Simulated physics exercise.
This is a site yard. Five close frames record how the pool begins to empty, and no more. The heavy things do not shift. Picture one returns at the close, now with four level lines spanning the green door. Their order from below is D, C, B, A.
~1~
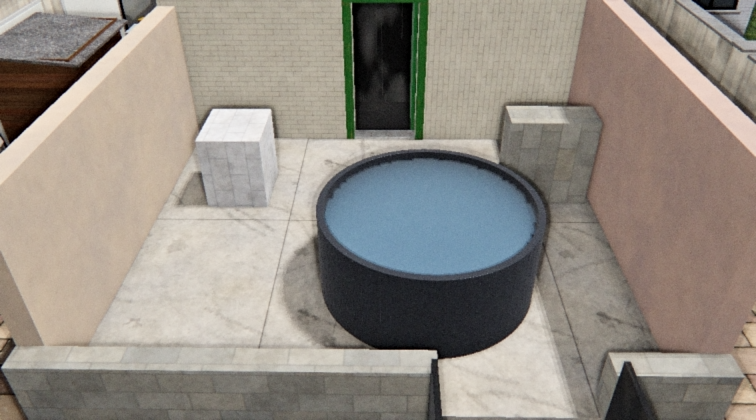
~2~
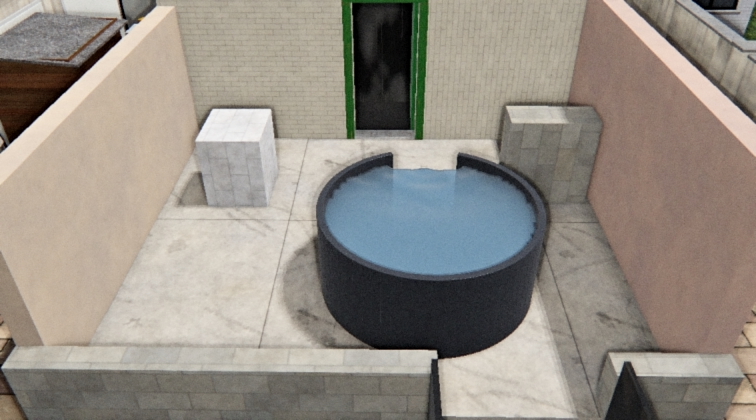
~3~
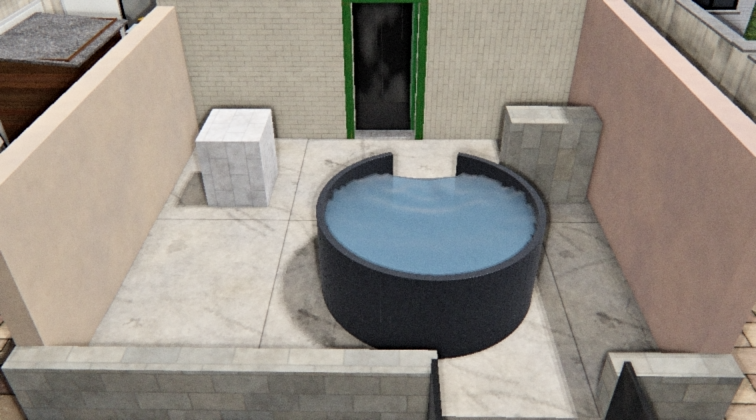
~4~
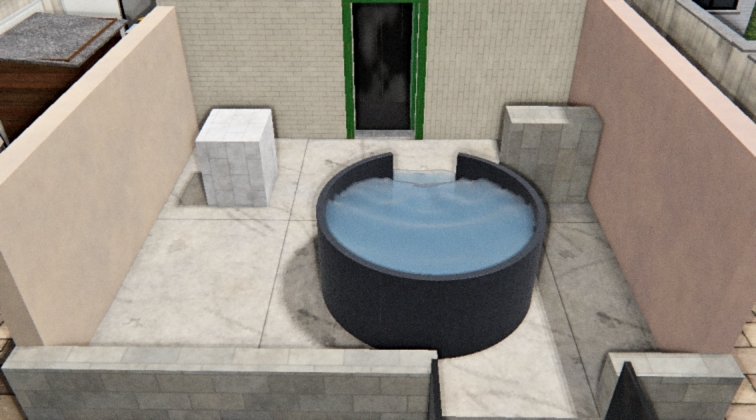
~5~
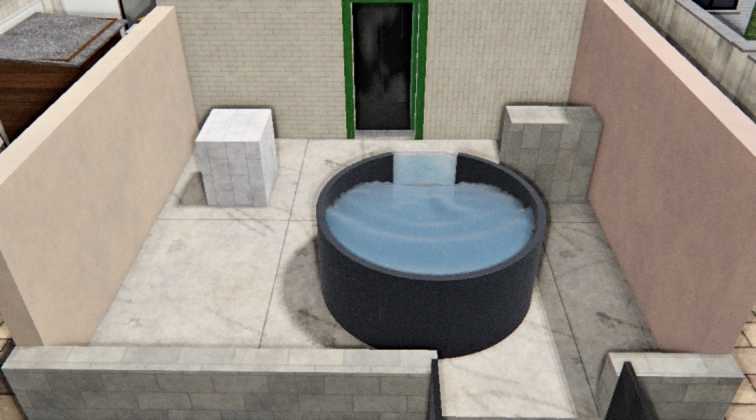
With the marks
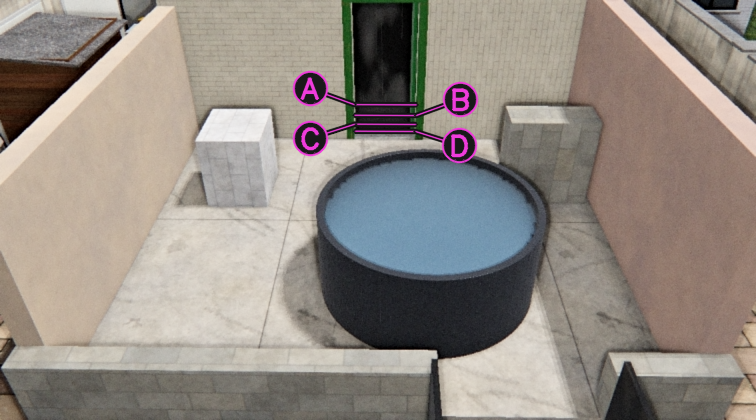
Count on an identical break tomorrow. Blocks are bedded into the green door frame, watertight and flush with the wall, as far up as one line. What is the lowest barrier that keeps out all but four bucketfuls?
Take B.
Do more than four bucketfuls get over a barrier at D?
Yes, it does.
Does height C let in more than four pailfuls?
Yes, it does.
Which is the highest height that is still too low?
It is C.
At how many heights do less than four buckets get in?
Two.
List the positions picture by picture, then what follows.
The first picture shows water in the pool at rest, its middle at (429, 211); foot of the green doorway at (385, 139); open gate at (523, 347).
In the second picture, water covers 1 % of the ground, its front hidden from here.
In the third picture, water covers 4 % of the ground, its front hidden from here.
In the fourth picture, water covers 8 % of the ground, its front hidden from here.
In the fifth picture, 15 % of the ground under water, visible out to (443, 154).
In magenta, A at (385, 104); B at (385, 115); C at (385, 124); D at (385, 131); from the bottom up D, C, B, A.
If A is chosen, nothing gets over.
If B is chosen, a bucket or two gets in.
If C is chosen, about 15 bucketfuls get in.
If D is chosen, dozens of bucketfuls pour in.
